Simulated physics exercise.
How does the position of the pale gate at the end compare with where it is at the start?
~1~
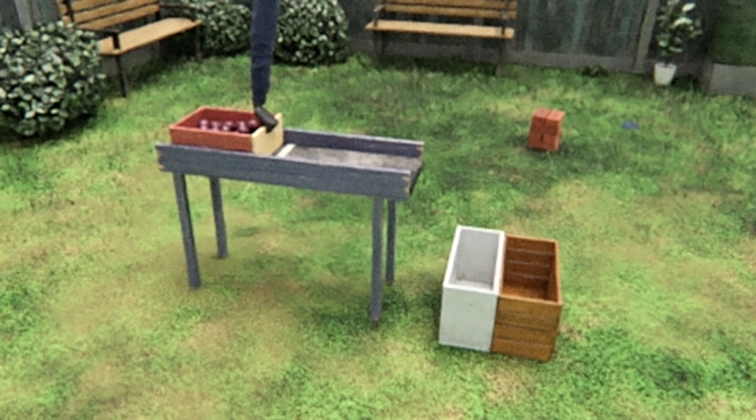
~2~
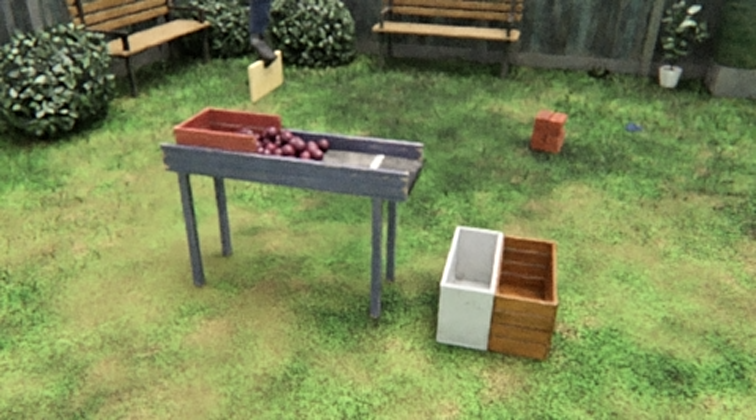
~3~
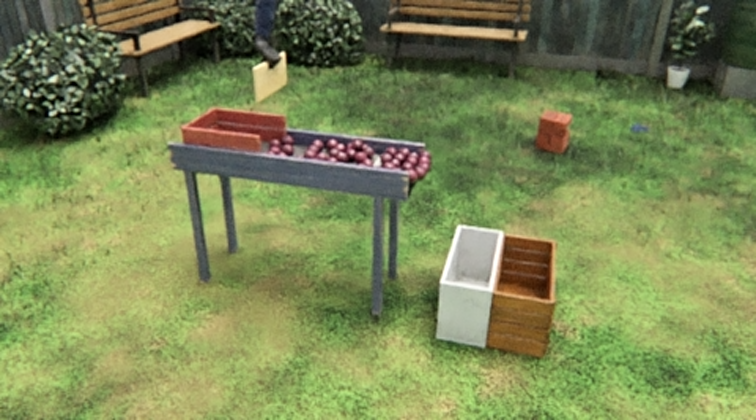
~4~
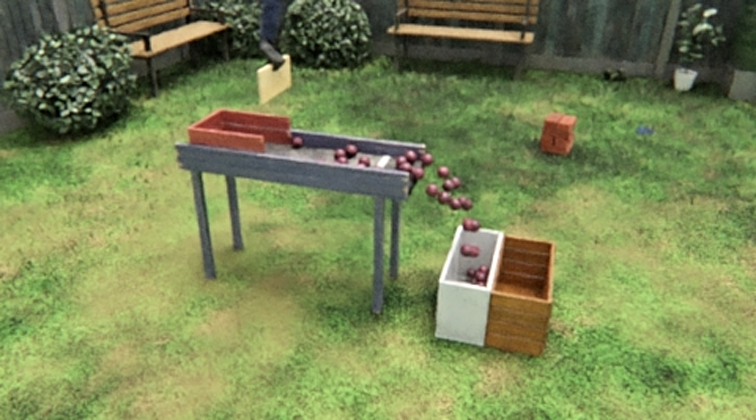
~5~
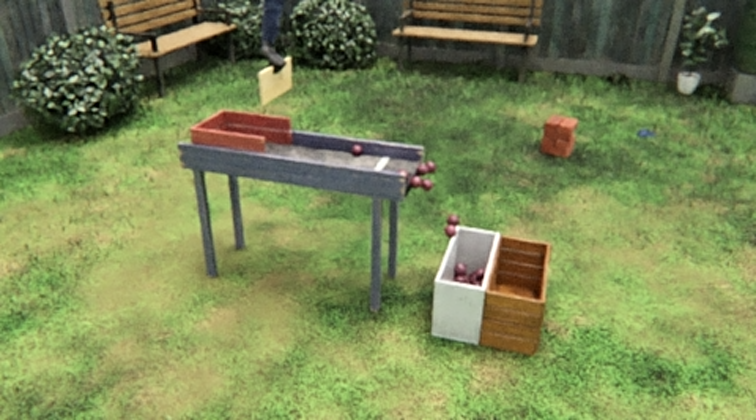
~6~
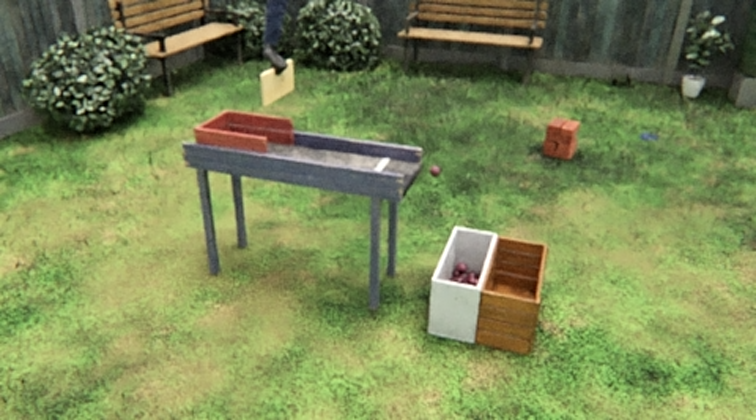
At the start the gate stands upright, closing the right end of the red pen. At the end it is still upright but is held up in the air by the dark blue arm, clear of the pen.
